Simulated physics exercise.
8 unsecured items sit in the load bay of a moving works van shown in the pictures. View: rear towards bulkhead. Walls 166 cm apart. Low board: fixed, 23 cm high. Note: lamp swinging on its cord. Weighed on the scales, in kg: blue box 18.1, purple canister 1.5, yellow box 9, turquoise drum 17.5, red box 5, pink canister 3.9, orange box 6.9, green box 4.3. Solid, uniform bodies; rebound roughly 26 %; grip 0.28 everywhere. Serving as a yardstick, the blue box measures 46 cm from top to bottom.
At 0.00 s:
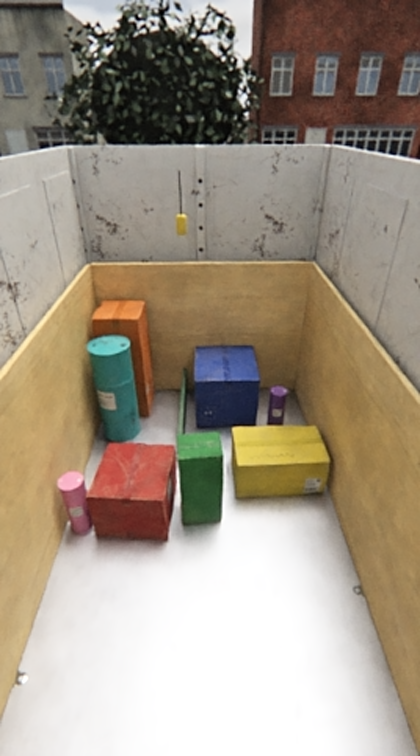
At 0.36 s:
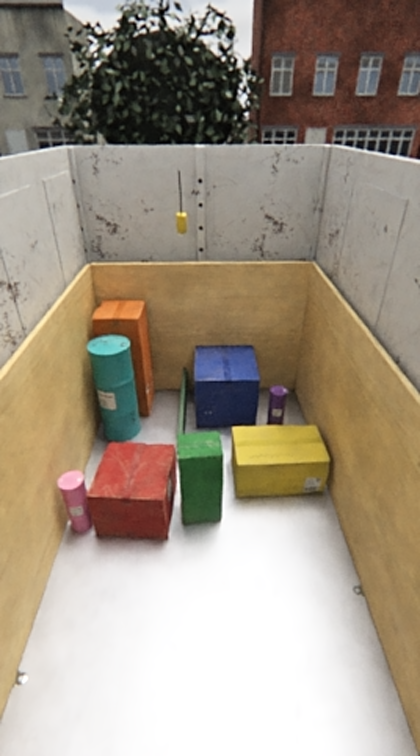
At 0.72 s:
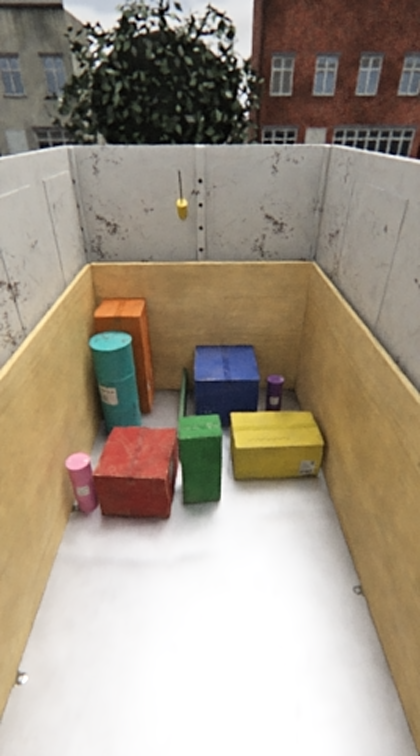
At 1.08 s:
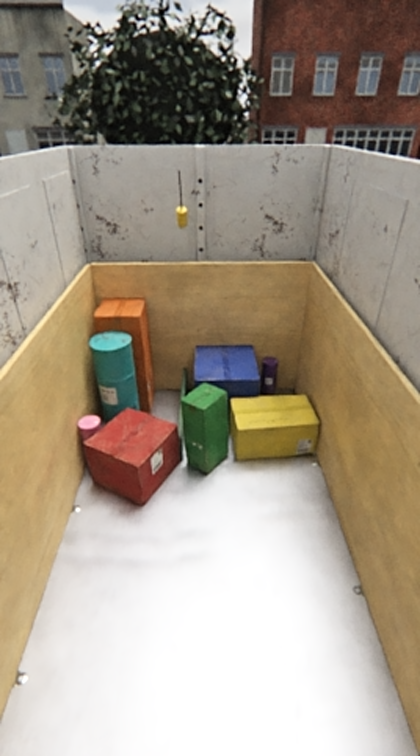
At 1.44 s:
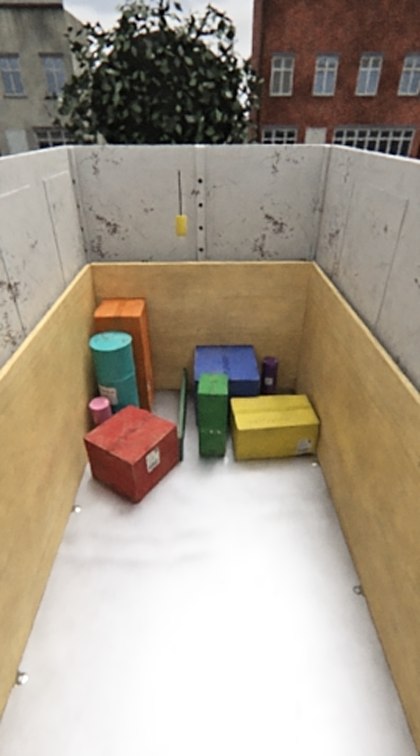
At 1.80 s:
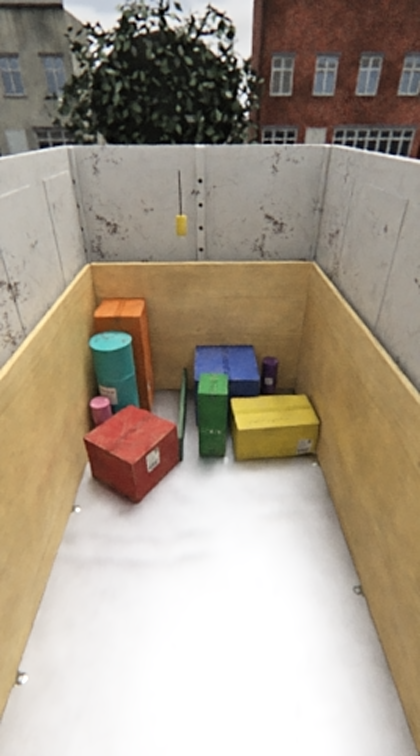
At first, colourful boxes and cylinders stand almost still in a walled bay beneath a small hanging yellow lamp. Then the red, yellow and green boxes and the pink and purple canisters slide toward the far wall, the red and green boxes turning, before everything sits nearly motionless.
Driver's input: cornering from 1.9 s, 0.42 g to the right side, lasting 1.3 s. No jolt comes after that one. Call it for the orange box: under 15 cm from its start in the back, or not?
Not under.
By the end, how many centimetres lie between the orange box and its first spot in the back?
The shift is close to 24 cm.
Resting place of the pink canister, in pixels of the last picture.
Roughly pixel (166, 426).
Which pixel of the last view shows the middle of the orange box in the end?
Roughly at pixel (157, 357).
After 2.40 s, push 0.42 g right; orange box moved 7 cm near (134, 357); pink canister moved 72 cm; green box moved 62 cm.
After 2.70 s, push 0.42 g right; orange box moved 24 cm near (157, 357); pink canister moved 76 cm; green box moved 61 cm.
After 3.00 s, push 0.34 g right; orange box 6° off upright near (163, 356); pink canister moved 79 cm; purple canister moved 47 cm.
In the end (4.3 s), not toppled but over 15 cm from the start, blue box, purple canister, yellow box, turquoise drum, red box, pink canister, orange box and green box. In the last view, orange box near (157, 357).
